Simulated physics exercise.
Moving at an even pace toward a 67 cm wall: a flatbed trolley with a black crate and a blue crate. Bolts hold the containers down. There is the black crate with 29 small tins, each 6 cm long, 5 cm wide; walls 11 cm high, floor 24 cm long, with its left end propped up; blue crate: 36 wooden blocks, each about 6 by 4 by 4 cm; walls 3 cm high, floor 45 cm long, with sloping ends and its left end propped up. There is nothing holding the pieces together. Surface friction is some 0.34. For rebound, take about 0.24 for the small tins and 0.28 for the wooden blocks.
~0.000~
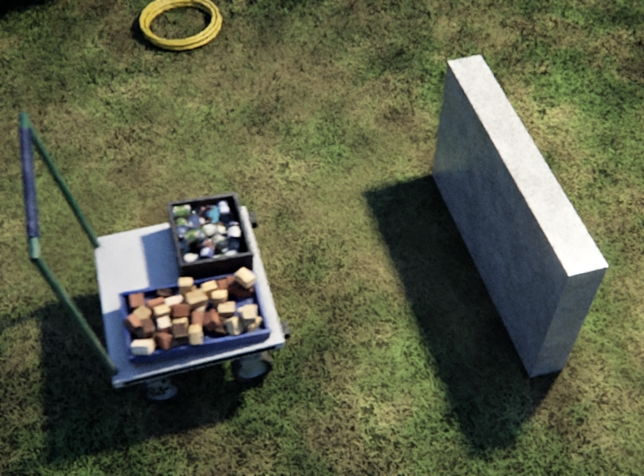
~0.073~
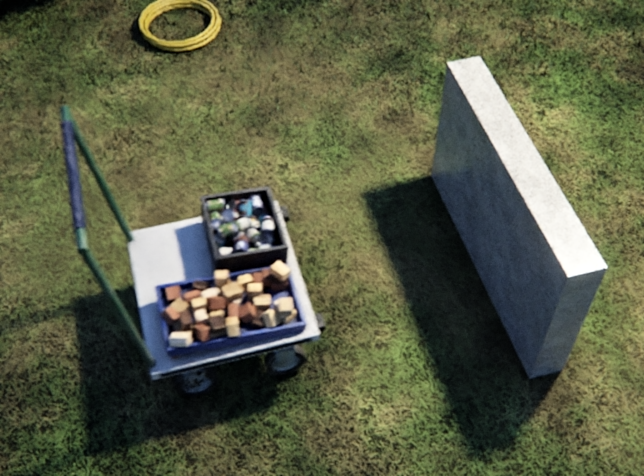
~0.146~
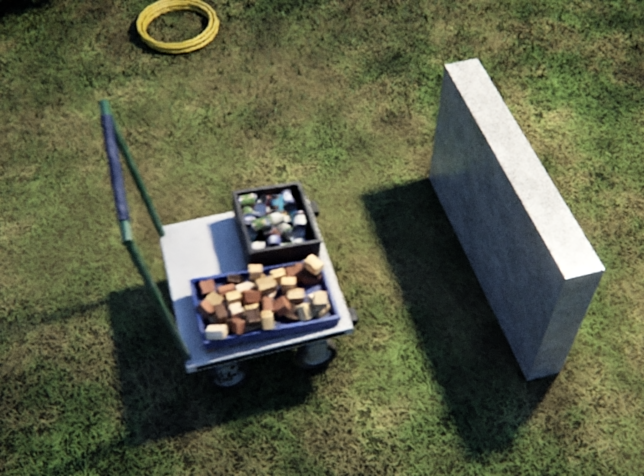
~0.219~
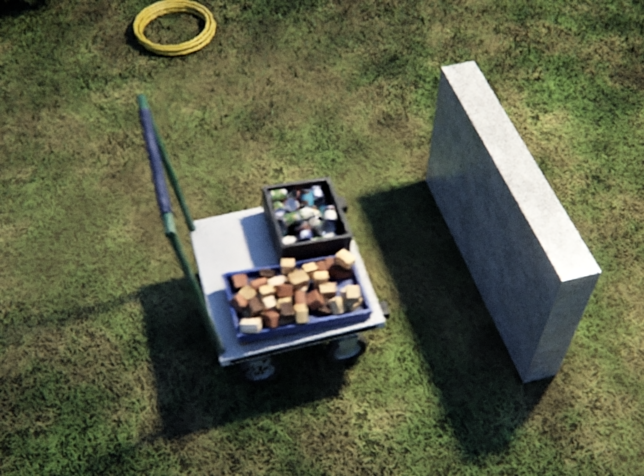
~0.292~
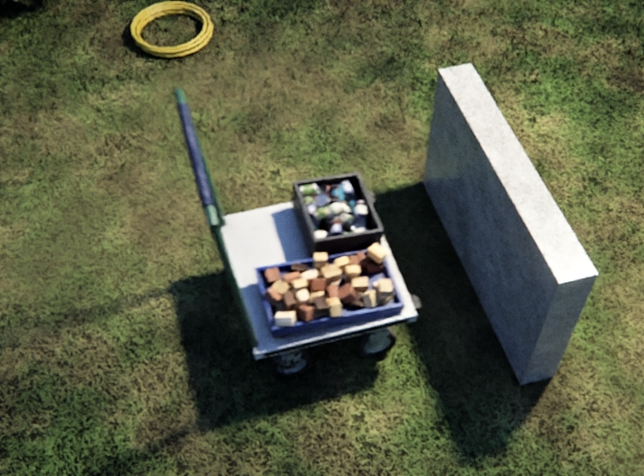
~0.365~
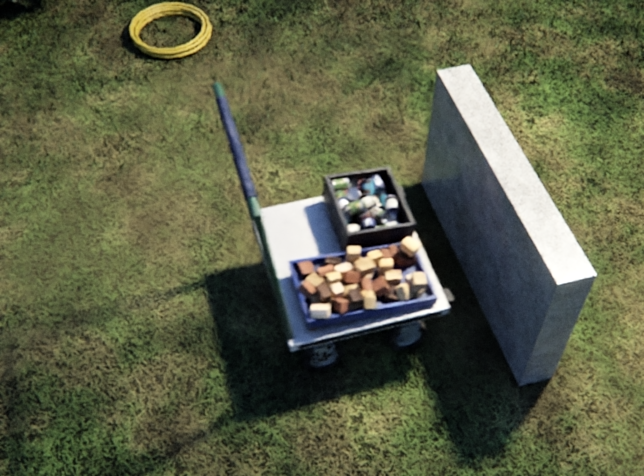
Flatbed trolley carrying a black crate of small tins and a blue crate of wooden blocks rolling right across grass toward a grey wall.
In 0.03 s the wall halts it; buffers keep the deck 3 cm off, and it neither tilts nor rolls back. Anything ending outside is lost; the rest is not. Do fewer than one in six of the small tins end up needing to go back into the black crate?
Yes, fewer than one in six.
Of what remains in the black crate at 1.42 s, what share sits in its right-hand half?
Share in that half: Roughly 60 percent.
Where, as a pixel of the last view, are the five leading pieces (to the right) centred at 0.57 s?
The leading five average out near (477, 231).
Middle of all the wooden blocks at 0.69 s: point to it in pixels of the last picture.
They're centred near (444, 267).
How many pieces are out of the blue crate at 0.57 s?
The blue crate is at around 5.
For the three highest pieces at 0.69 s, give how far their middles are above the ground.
On average roughly 46 centimetres up.
After 0.47 s, contact with the wall.
After 0.57 s, 0 of 29 out of the black crate and 5 of 36 out of the blue crate.
After 0.69 s, 0 of 29 out of the black crate and 7 of 36 out of the blue crate.
After 0.92 s, 0 of 29 out of the black crate and 10 of 36 out of the blue crate.
When it is over (at 1.42 s), 0 of 29 out of the black crate and 10 of 36 out of the blue crate. Asked share, 0 of 29, 0 per cent.
